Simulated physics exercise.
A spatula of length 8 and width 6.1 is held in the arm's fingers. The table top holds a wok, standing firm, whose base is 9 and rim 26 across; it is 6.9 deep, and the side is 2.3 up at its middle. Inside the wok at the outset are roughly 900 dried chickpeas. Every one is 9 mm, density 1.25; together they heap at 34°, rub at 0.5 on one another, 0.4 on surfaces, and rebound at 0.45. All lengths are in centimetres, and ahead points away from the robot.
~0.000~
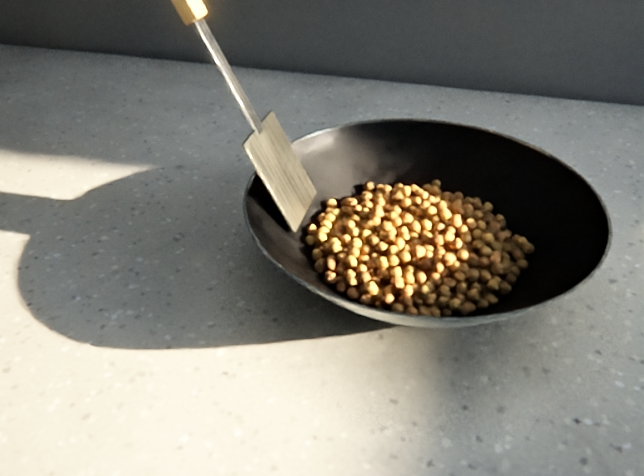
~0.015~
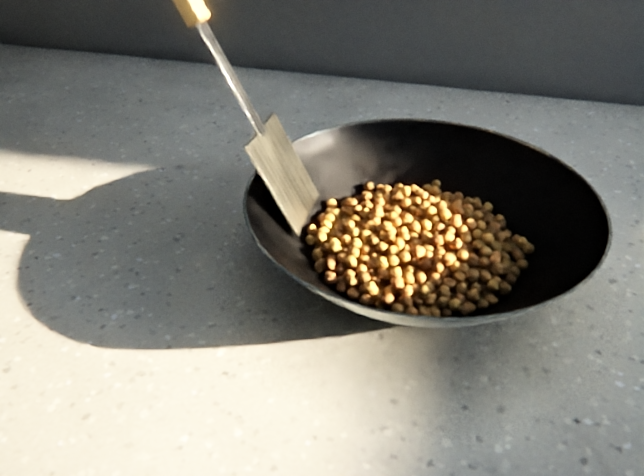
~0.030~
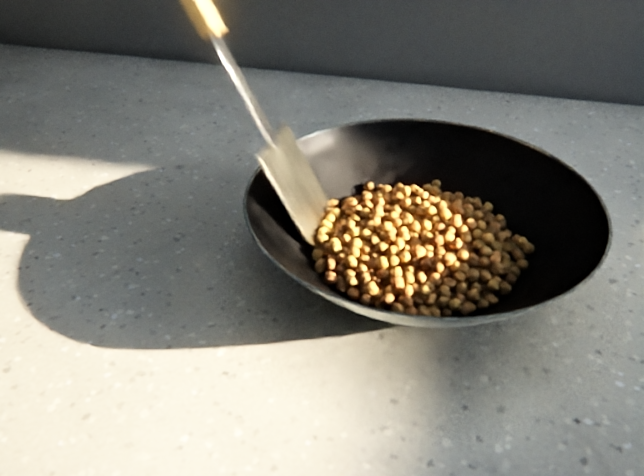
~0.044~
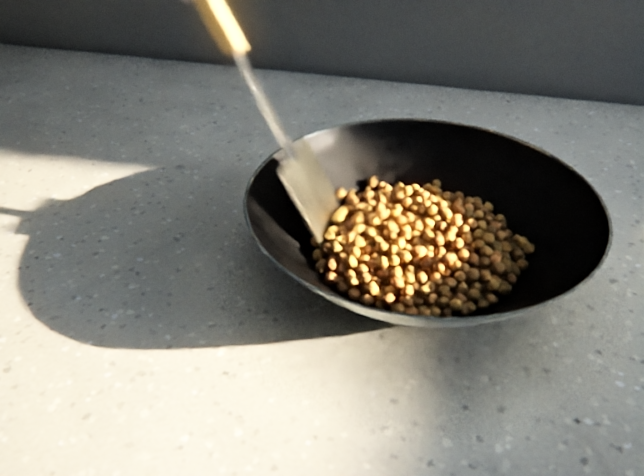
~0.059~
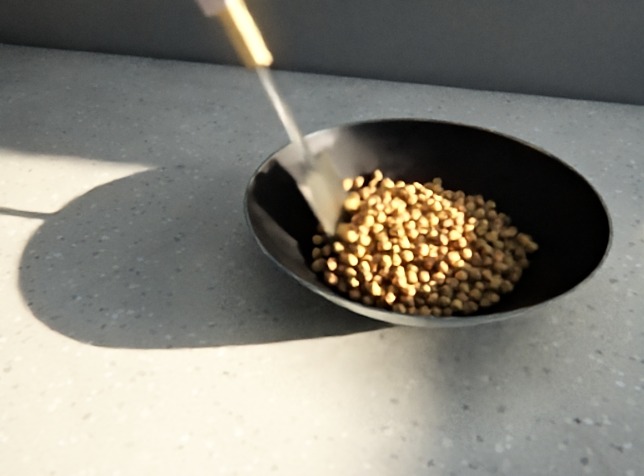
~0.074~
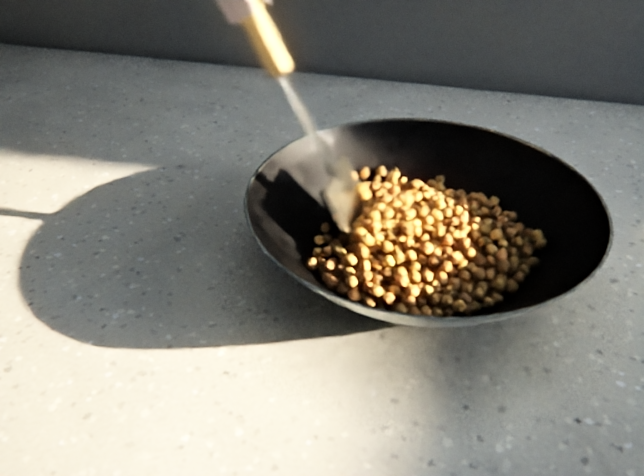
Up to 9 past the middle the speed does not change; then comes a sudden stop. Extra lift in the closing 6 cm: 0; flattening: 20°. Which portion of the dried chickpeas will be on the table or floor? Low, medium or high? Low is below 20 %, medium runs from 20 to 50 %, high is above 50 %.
The share is medium, from 20 to 50 %.
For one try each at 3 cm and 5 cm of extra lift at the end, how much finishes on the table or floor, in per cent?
35 and 35 per cent.
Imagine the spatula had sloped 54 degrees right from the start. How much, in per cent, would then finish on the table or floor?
In that case, around 30 percent would end up on the table or floor.
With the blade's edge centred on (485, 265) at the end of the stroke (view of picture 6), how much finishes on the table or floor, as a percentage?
Something close to 5 in a hundred.
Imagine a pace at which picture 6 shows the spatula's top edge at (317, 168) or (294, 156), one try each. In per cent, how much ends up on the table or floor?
I'd estimate some 20 and 10 in a hundred.
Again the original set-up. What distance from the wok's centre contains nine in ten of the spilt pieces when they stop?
40 cm.
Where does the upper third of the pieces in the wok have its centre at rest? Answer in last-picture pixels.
Approximately at pixel (505, 240).
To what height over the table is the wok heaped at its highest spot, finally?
Close to 7.0 centimetres high.
By 0.11 s, sloping 63°, highest piece 9 above the table; 900 in the wok.
By 0.15 s, sloping 57°, highest piece 10 above the table; 900 in the wok.
By 0.36 s, sloping 43°, highest piece 9 above the table; 606 in the wok, 57 on the table or floor, 237 on the blade or in flight.
By 1.41 s, sloping 43°, highest piece 7 above the table; 606 in the wok, 294 on the table or floor.
Final count, 606 in the wok, 294 on the table or floor. That is 33 % on the table or floor.
